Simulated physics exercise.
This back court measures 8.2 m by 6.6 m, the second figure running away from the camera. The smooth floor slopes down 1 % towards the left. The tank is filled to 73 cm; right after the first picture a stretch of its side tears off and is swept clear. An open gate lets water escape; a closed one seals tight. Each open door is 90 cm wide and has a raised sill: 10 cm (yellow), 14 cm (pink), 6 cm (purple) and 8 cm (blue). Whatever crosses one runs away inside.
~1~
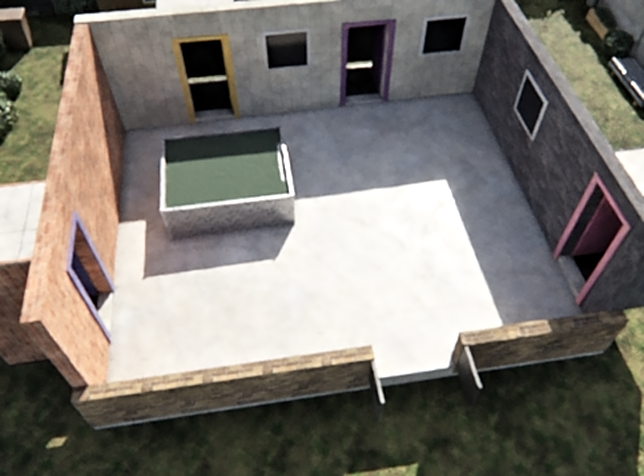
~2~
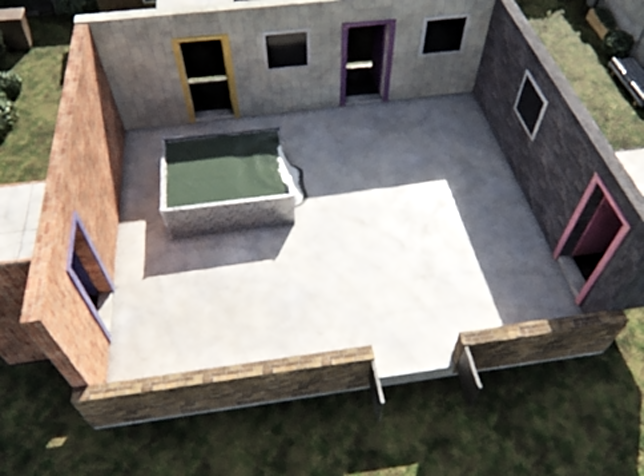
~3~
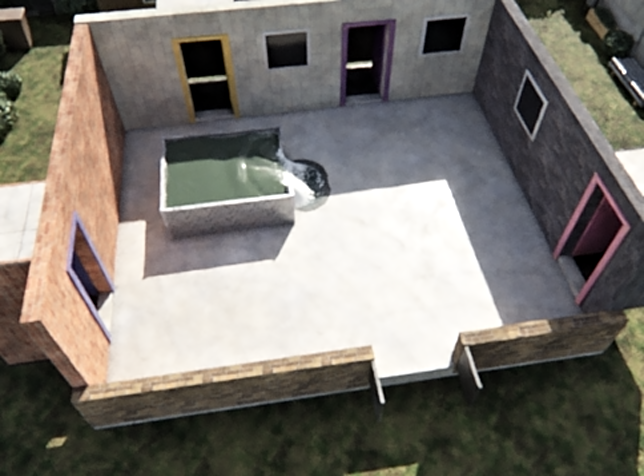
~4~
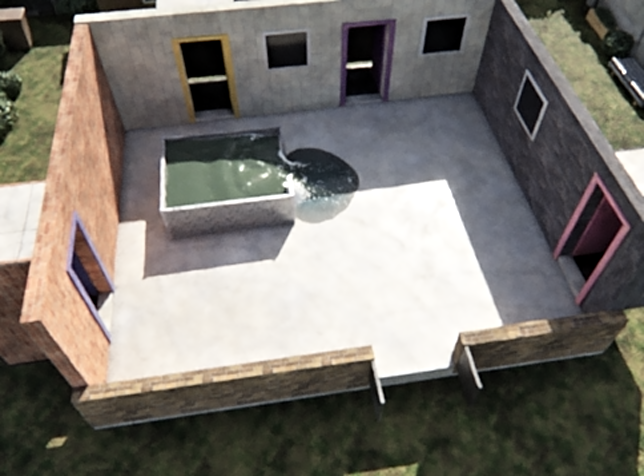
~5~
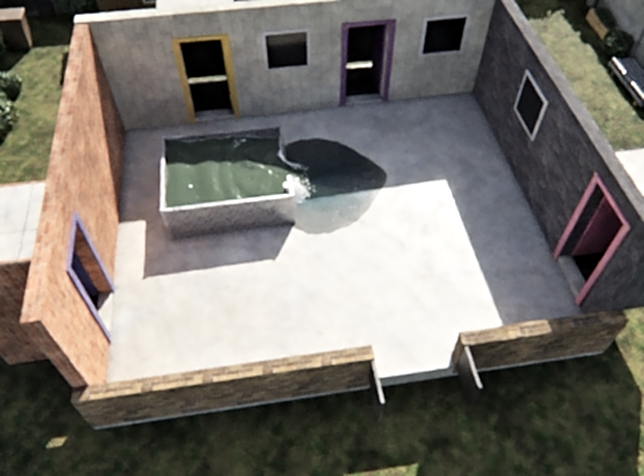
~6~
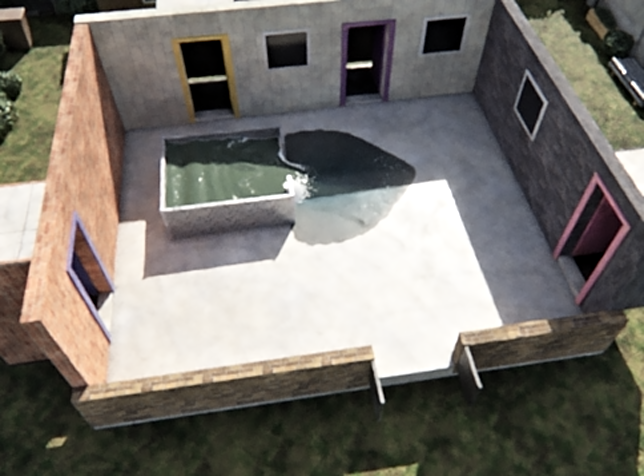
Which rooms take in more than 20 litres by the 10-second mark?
Within that time: At the yellow door it does not reach the limit; at the pink door it stays under the limit; at the purple door it passes the limit; at the blue door it does not reach the limit.
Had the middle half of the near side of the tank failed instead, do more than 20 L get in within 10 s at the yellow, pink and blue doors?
Then: Yellow not over, pink not over, blue above.
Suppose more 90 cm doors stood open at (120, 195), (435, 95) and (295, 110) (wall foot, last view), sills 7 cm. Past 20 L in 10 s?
In that order: Not over, above, not over.
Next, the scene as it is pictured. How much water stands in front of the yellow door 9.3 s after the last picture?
Some 2.0 cm.
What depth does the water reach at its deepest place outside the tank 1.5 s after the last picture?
About 31 cm.
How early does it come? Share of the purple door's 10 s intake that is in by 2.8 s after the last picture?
About 25 per cent.
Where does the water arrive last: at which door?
The blue one.
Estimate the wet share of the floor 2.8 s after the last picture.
Near 50 per cent is wet.
Then, 0.7 s after the last picture water covers 30 % of the floor and is deepest (38 cm) near (296, 189); yellow door not reached, pink door not reached, purple door 2 cm at the sill, 0 L in, blue door not reached.
Then, 1.5 s after the last picture water covers 45 % of the floor and is deepest (31 cm) near (296, 189); yellow door not reached, pink door not reached, purple door 11 cm at the sill, 7 L in, blue door not reached.
Then, 2.8 s after the last picture water covers 50 % of the floor and is deepest (26 cm) near (587, 332); yellow door not reached, pink door 12 cm at the sill, 0 L in, purple door 9 cm at the sill, 22 L in, blue door not reached.
Then, 5.3 s after the last picture water covers 55 % of the floor and is deepest (15 cm) near (562, 280); yellow door not reached, pink door 14 cm at the sill, 0 L in, purple door 12 cm at the sill, 51 L in, blue door not reached.
Then, 9.3 s after the last picture water covers 90 % of the floor and is deepest (10 cm) near (106, 405); yellow door 2 cm at the sill, 0 L in, pink door 9 cm at the sill, 0 L in, purple door 9 cm at the sill, 96 L in, blue door 7 cm at the sill, 0 L in.
